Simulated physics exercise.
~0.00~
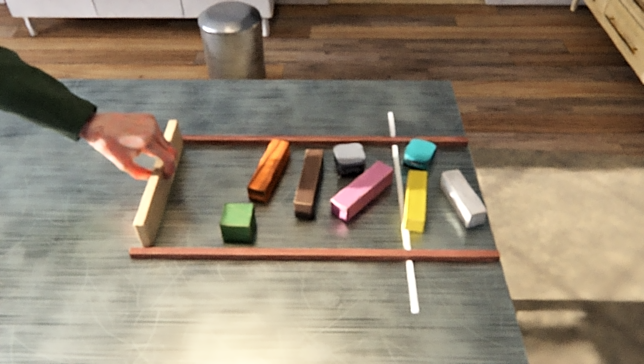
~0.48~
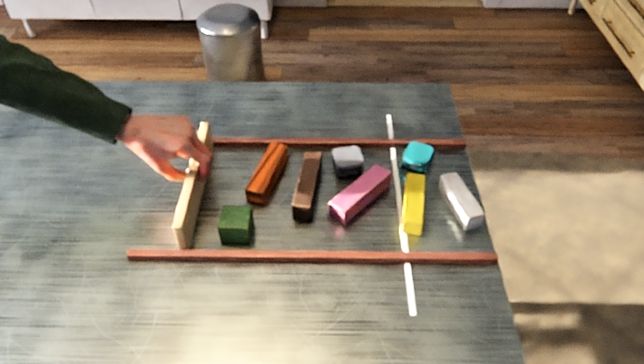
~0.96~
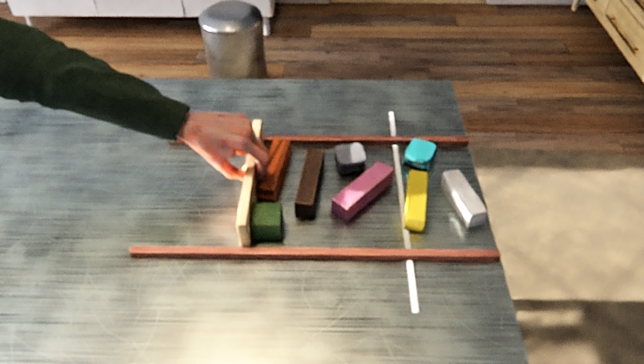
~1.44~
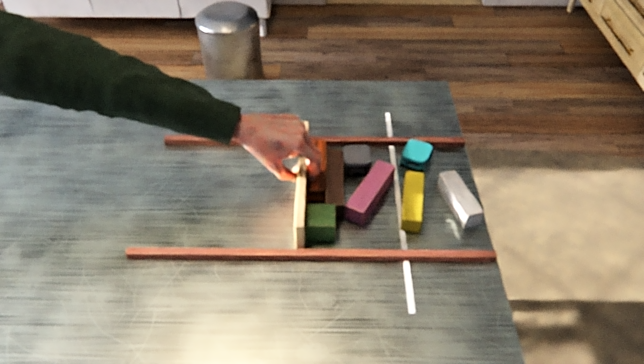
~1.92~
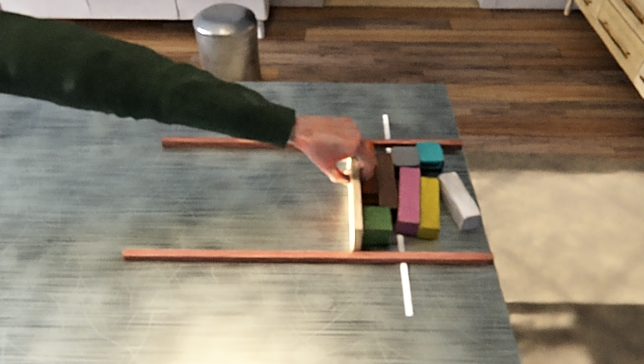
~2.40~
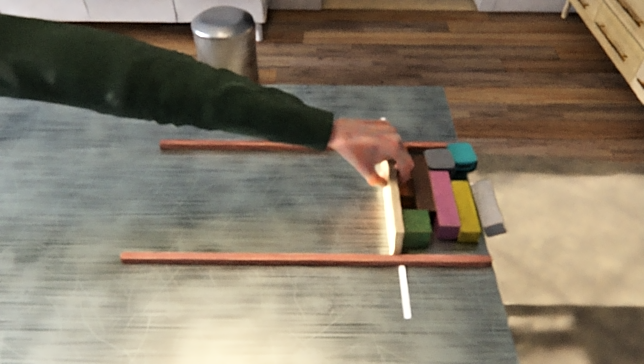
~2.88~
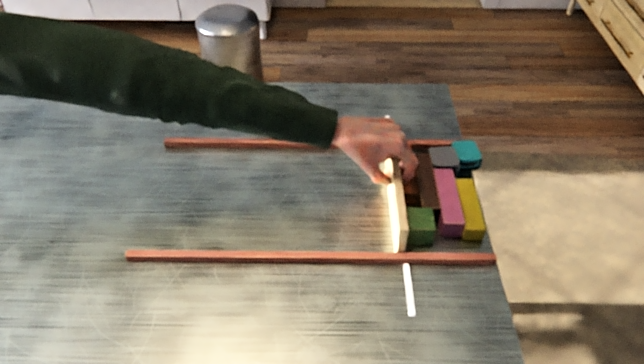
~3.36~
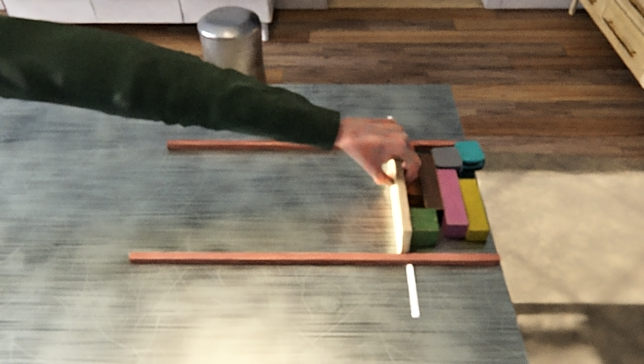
A dark tabletop with two red rails and a white tape line across it is seen from above at a slight, swaying angle, with a metal bin on the wooden floor beyond. A hand in a dark green sleeve holds an upright pale board at the left, facing scattered green, orange, brown, grey, pink, turquoise, yellow and white pieces. The board slides right, gathering the green block, then the orange and brown sticks. The pieces bunch together and push past the tape towards the right edge. The white bar tips off and disappears, while the others stay packed against the stopped board.
